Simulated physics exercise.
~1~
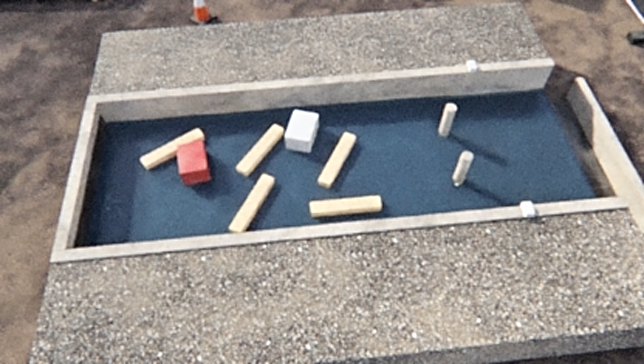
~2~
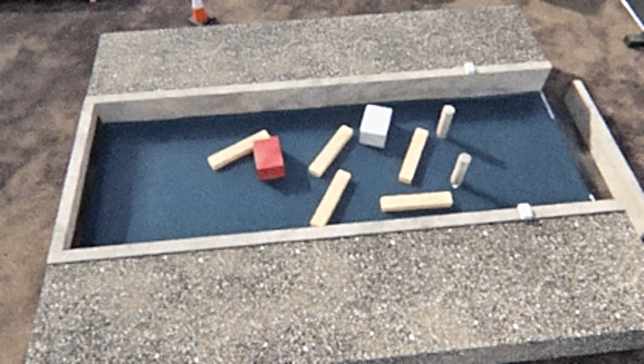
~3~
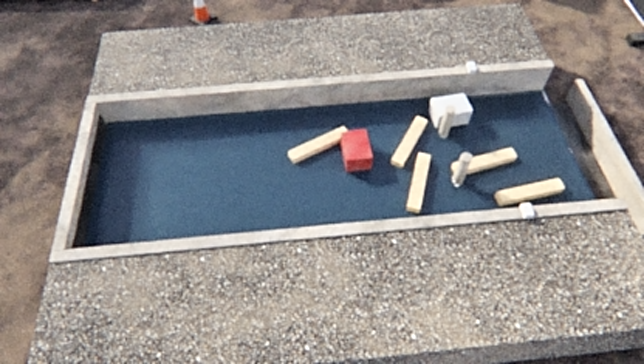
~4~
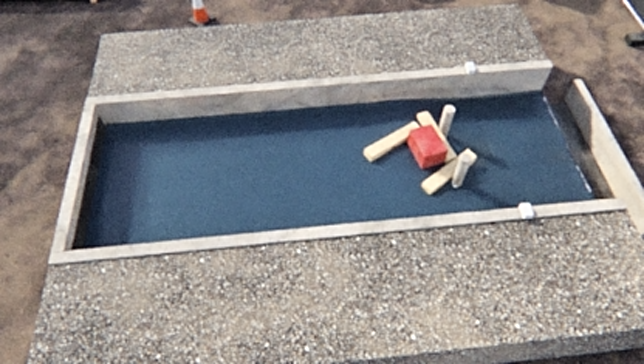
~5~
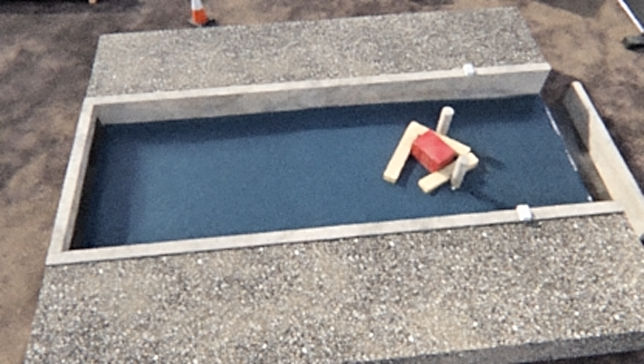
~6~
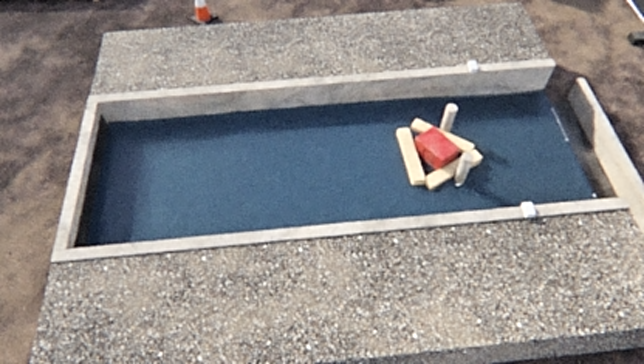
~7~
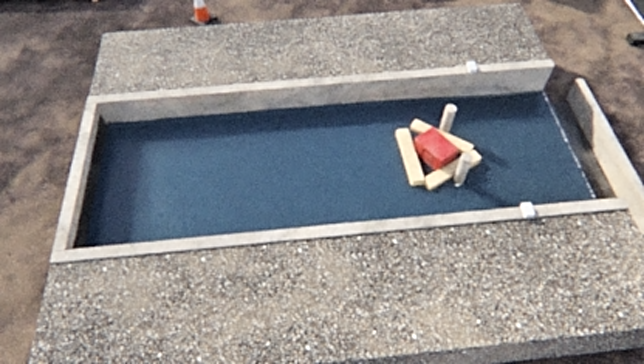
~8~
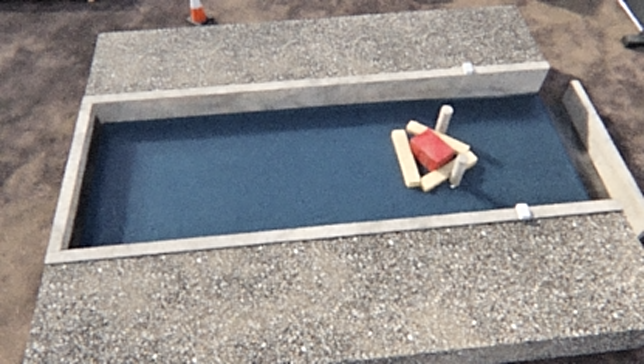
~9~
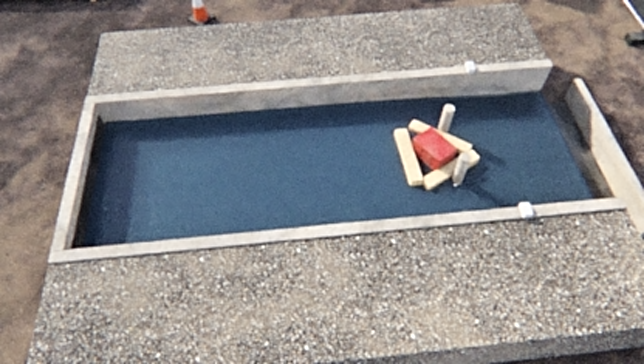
A ditch carries blocks rightward; some vanish, and the rest jam at two posts.
